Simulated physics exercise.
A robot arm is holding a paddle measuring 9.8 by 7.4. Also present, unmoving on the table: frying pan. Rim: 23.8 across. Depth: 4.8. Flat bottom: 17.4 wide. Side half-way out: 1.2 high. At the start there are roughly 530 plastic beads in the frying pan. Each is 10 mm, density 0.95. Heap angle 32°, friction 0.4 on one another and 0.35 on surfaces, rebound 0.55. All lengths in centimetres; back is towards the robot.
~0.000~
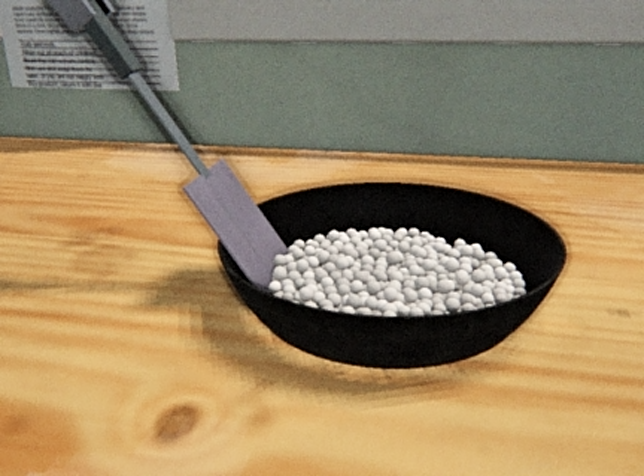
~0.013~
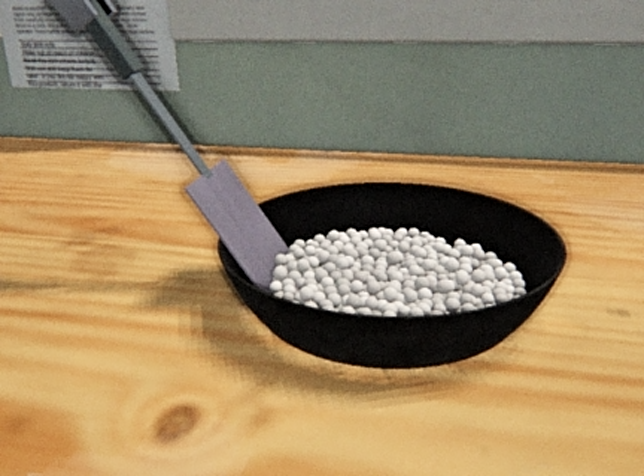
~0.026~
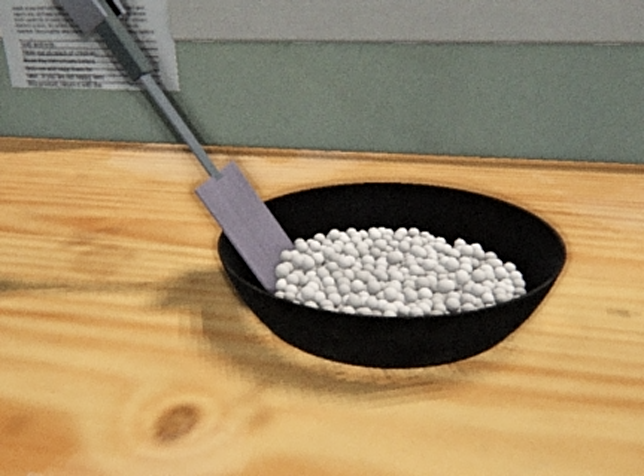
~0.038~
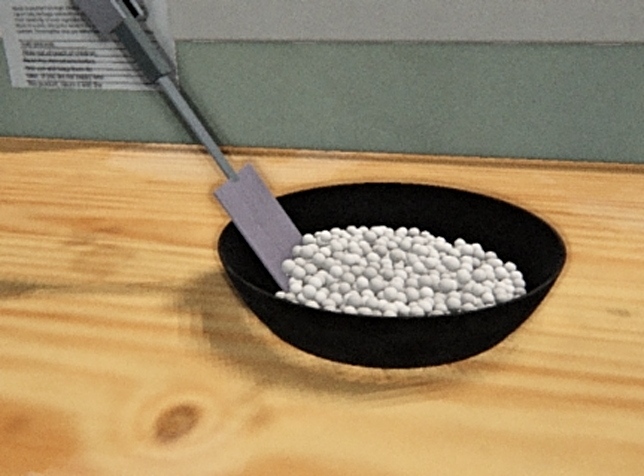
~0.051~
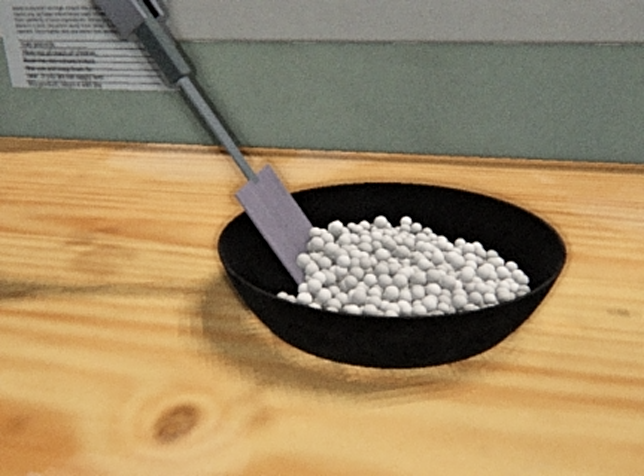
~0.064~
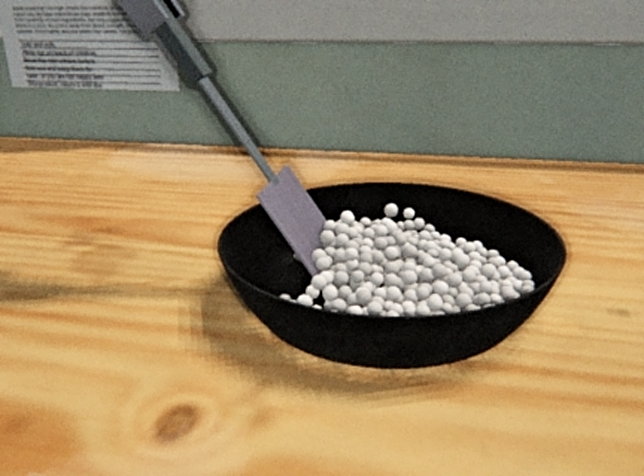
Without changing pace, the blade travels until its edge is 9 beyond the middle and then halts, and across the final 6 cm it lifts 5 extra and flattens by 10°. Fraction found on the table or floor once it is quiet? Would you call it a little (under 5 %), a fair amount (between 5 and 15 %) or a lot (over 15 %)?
A lot, over 15 %.
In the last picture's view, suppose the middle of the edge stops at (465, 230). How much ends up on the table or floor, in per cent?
10 %.
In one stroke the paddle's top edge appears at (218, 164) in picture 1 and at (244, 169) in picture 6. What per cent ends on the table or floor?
Roughly 5 percent ends up there.
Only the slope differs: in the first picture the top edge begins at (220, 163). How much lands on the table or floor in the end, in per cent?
About 20 per cent.
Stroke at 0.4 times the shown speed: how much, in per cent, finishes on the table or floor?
10 %.
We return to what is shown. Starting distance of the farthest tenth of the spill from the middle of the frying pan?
Radial distance: Approx. 100 cm.
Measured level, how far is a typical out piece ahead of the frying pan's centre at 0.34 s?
Distance ahead of centre: Approx. 30 cm.
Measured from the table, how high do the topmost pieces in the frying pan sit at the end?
Roughly 4.0 cm.
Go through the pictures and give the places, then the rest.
Paddle top edge at (204, 172), sloping 56°; upper third of the load around (379, 277), from x 265 to 520, top at y 235; 532 in the frying pan, in the first picture.
Paddle top edge at (205, 173), sloping 56°; upper third of the load around (374, 276), from x 265 to 520, top at y 235, in the second picture.
Paddle top edge at (215, 174), sloping 56°; upper third of the load around (368, 276), from x 265 to 520, top at y 235, in the third picture.
Paddle top edge at (232, 177), sloping 56°; upper third of the load around (363, 271), from x 265 to 520, top at y 230, in the fourth picture.
Paddle top edge at (252, 178), sloping 56°; upper third of the load around (366, 266), from x 265 to 525, top at y 225, in the fifth picture.
Paddle top edge at (273, 179), sloping 56°; upper third of the load around (378, 264), from x 265 to 530, top at y 210; 532 in the frying pan, in the sixth picture.
After 0.10 s, sloping 56°, highest piece 7 above the table; 532 in the frying pan.
After 0.13 s, sloping 53°, highest piece 8 above the table; 532 in the frying pan.
After 0.34 s, sloping 46°, highest piece 11 above the table; 423 in the frying pan, 37 on the table or floor, 72 on the blade or in flight.
After 1.39 s, sloping 46°, highest piece 4 above the table; 423 in the frying pan, 109 on the table or floor.
At rest, 423 in the frying pan, 109 on the table or floor. That is 20 % on the table or floor.
